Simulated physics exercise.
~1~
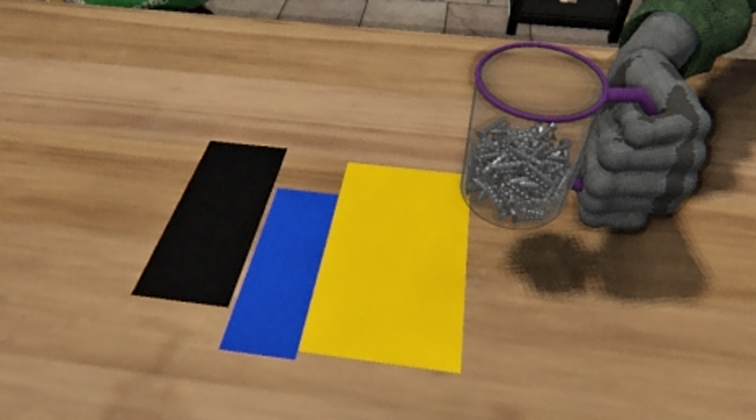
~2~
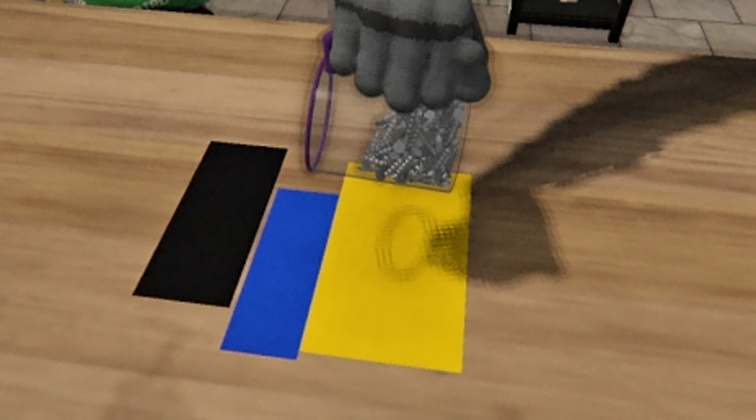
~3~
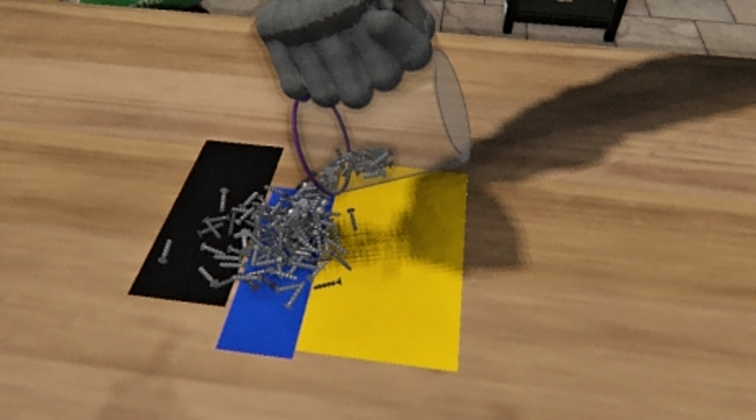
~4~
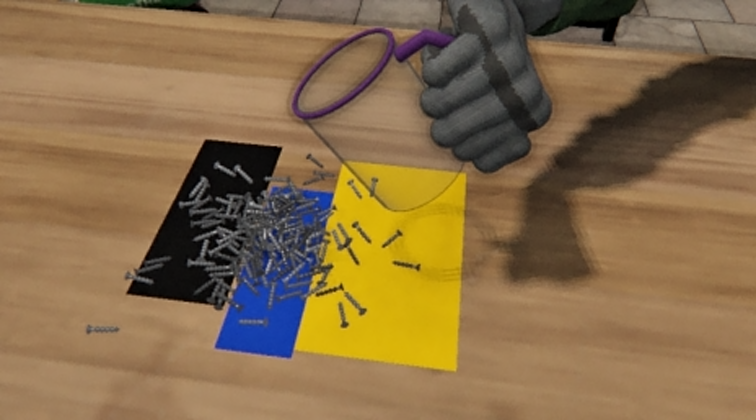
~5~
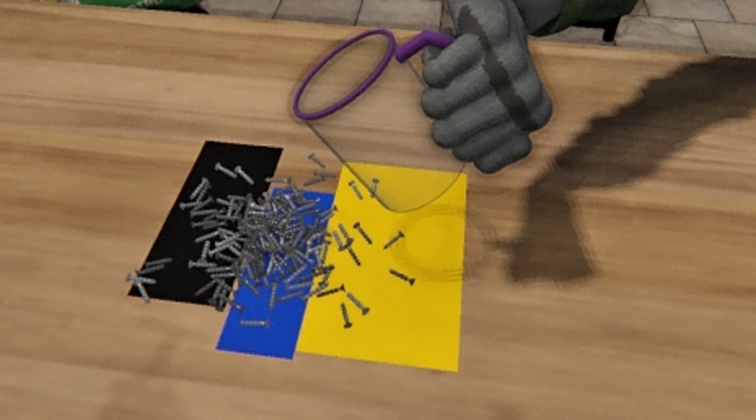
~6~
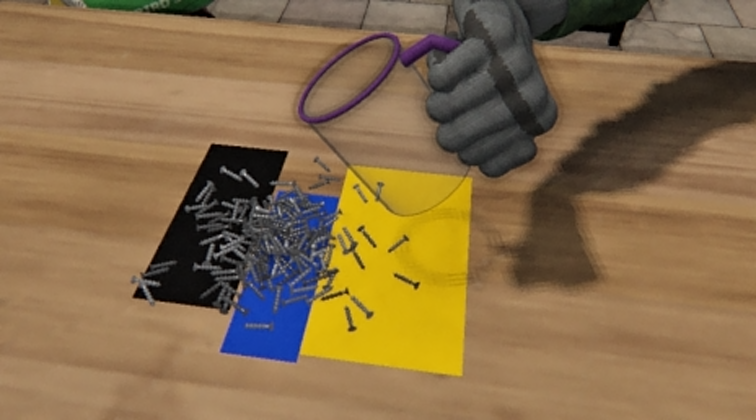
On a wooden table, a gloved hand tips screws from a clear cup across black, blue and yellow mats, then holds it leaning.
